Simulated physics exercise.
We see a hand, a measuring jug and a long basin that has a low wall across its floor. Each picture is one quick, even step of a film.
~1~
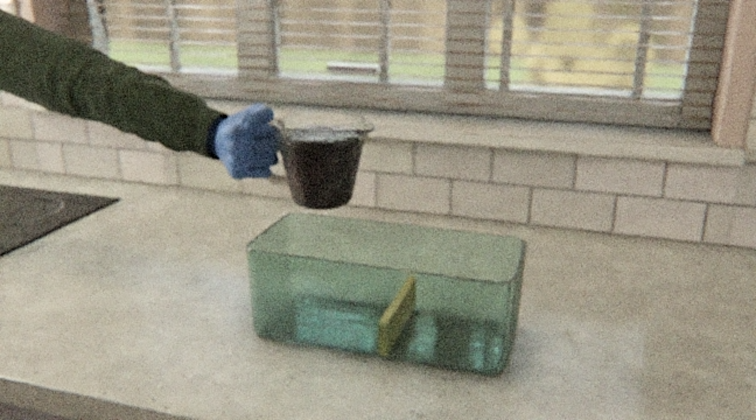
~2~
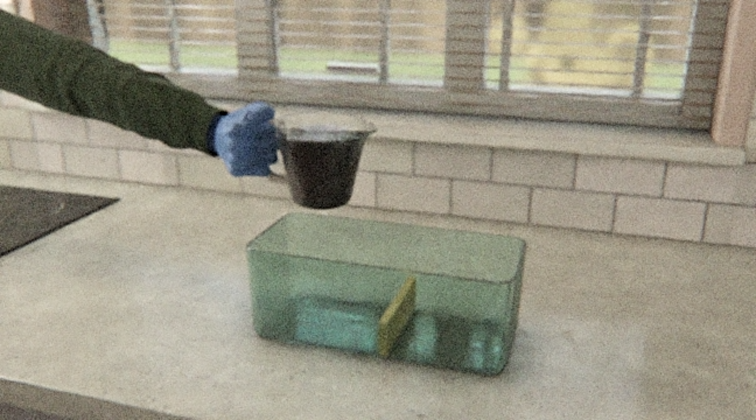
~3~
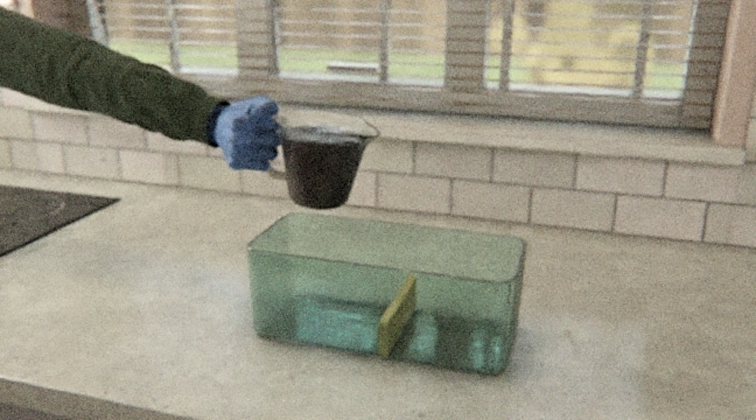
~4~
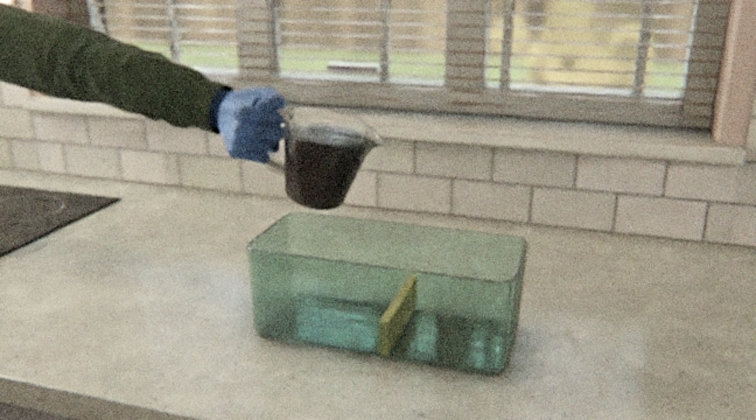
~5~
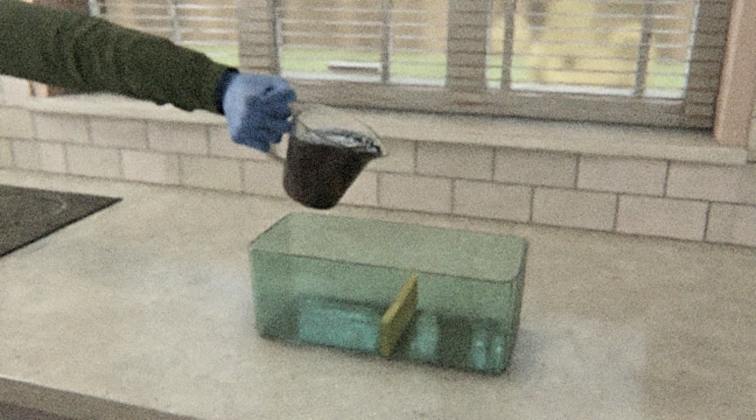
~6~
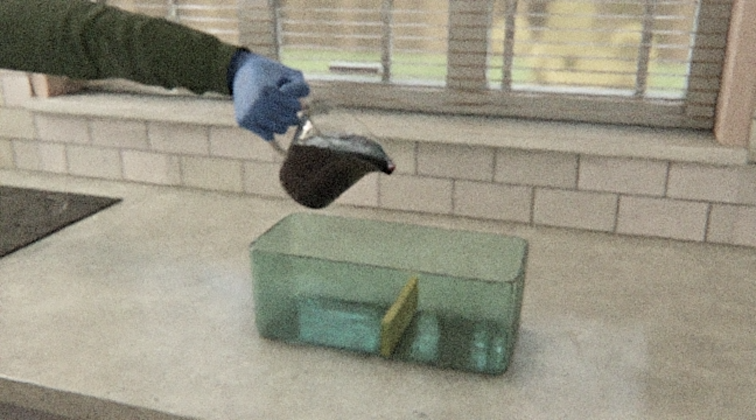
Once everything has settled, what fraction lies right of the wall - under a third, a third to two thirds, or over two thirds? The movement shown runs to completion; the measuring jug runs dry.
The share right of the wall does reach a third but does not go past two thirds.
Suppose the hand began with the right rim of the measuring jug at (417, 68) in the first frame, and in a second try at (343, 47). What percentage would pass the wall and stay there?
It comes to about 85 %, followed by about 30 %.
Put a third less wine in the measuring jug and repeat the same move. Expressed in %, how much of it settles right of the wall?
Roughly 30 in a hundred.
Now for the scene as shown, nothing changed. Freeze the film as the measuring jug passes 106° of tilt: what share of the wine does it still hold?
Still holding around 30 %, give or take.
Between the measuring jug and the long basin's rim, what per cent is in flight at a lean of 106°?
Estimate: Some 15 per cent.
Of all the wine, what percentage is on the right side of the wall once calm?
It works out to around 50 percent.
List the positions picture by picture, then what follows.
In the first picture, it leans 0°; its right rim is at (376, 128); the wine meets the walls at (285, 131) and (364, 136); the long basin's rim runs from (267, 231) to (520, 262); the wall's top is at (399, 300).
In the second picture, it leans 2°; its right rim is at (377, 129); the wine meets the walls at (286, 130) and (364, 137).
In the third picture, it leans 6°; its right rim is at (380, 134); the wine meets the walls at (289, 129) and (366, 139).
In the fourth picture, it leans 14°; its right rim is at (384, 143); the wine meets the walls at (293, 129) and (371, 142).
In the fifth picture, it leans 25°; its right rim is at (388, 155); the wine meets the walls at (296, 134) and (381, 146).
In the sixth picture, it leans 37°; its right rim is at (390, 170); the wine meets the walls at (296, 142) and (389, 162); 3 per cent is over the edge.
A moment on, the measuring jug is tipped right over and 28 per cent is still to pour, 14 is left of the wall and 41 right of it.
Next, the measuring jug is tipped right over and 0 per cent is still to pour, 49 is left of the wall and 48 right of it.
Then the measuring jug is tipped right over and 0 per cent is still to pour, 50 is left of the wall and 49 right of it.
Later the measuring jug is tipped right over and 0 per cent is still to pour, 50 is left of the wall and 49 right of it.
At rest 50 per cent lies left of the wall, 49 right of it and 1 outside.
